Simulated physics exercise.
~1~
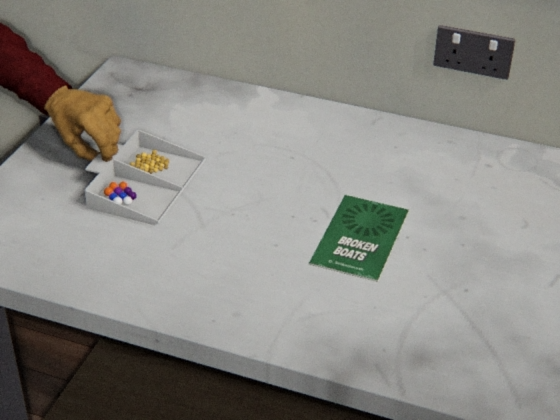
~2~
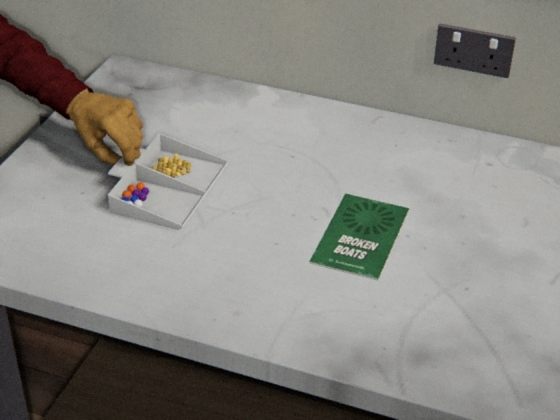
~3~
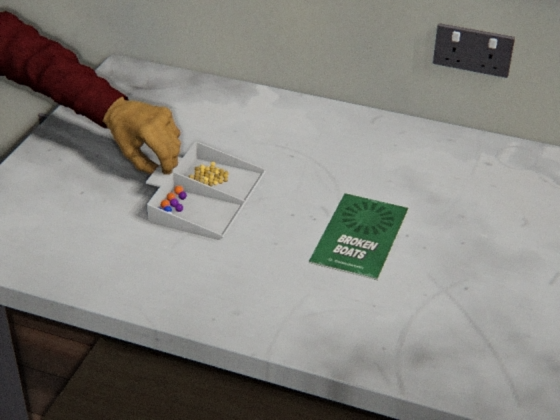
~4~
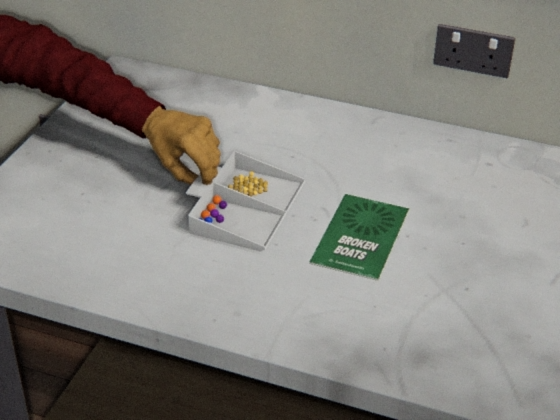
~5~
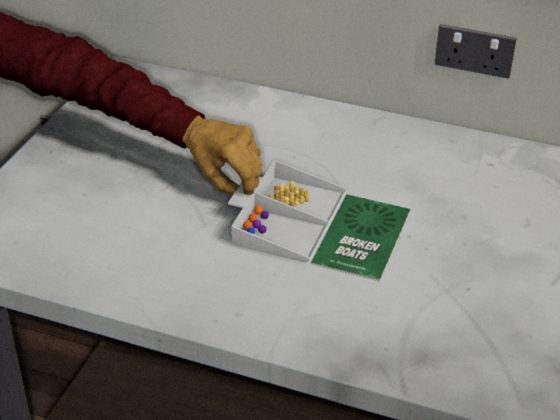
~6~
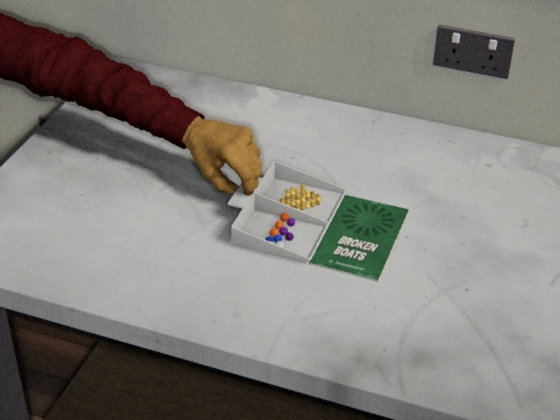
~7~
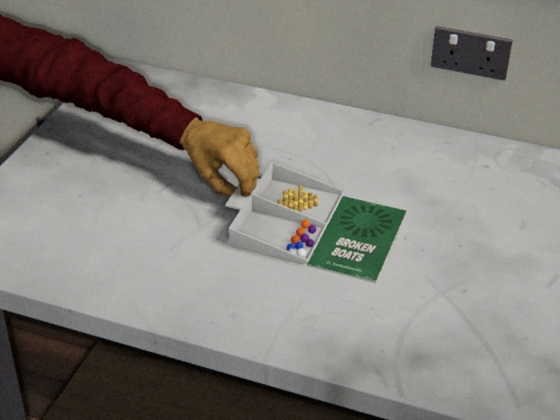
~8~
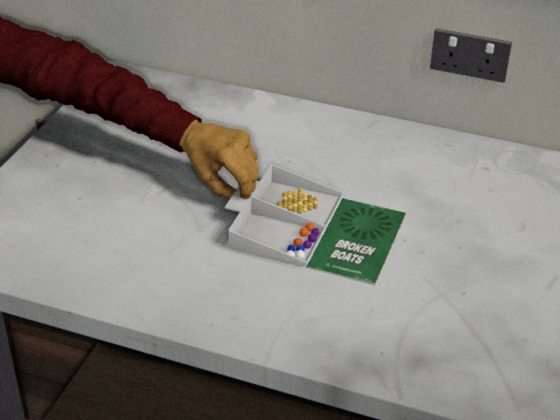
A hand slides a tray right until a green book stops it, beads shifting but staying inside.
